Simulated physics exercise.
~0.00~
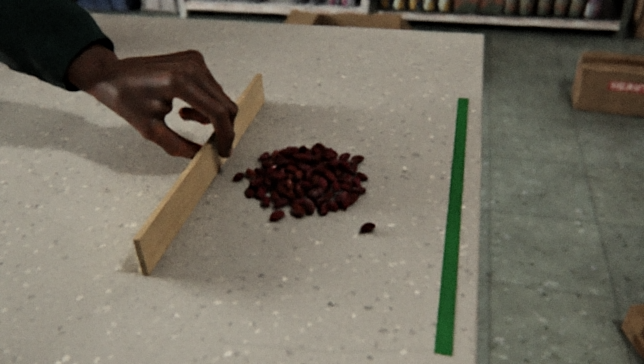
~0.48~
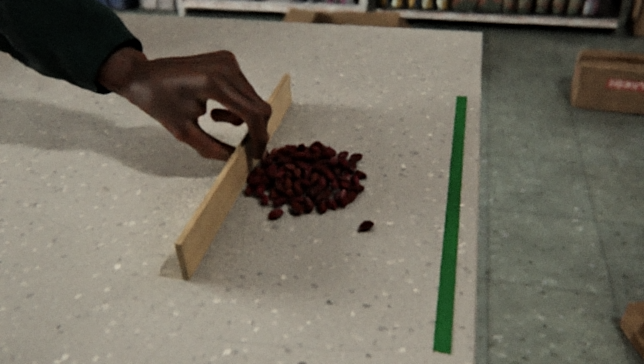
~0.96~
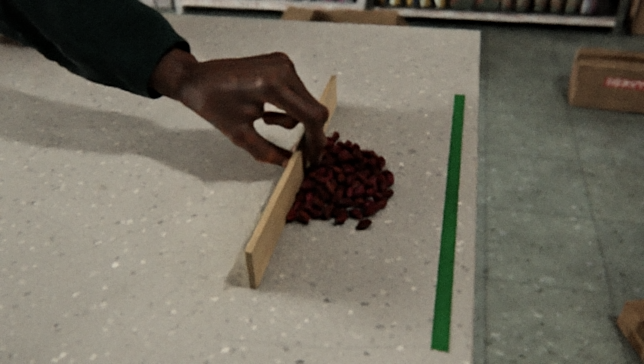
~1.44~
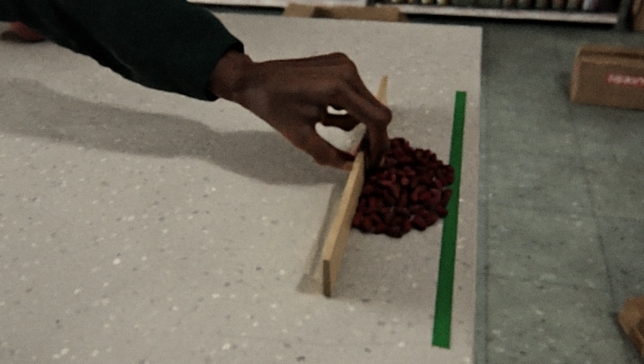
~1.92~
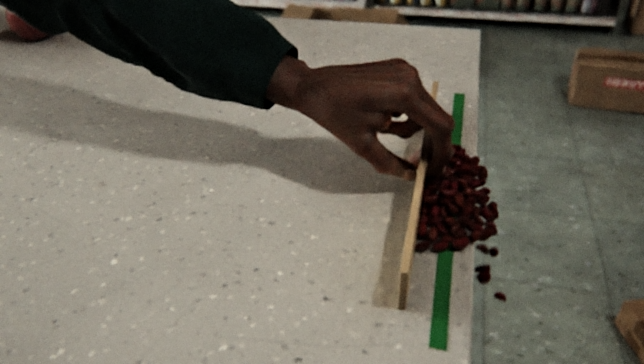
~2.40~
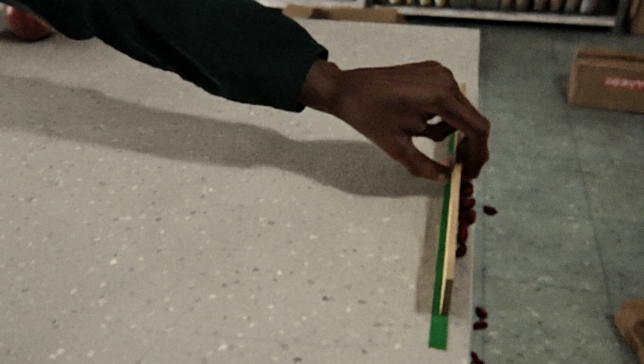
A hand pushes dark red beans rightward with a wooden strip, spilling most off the table edge.
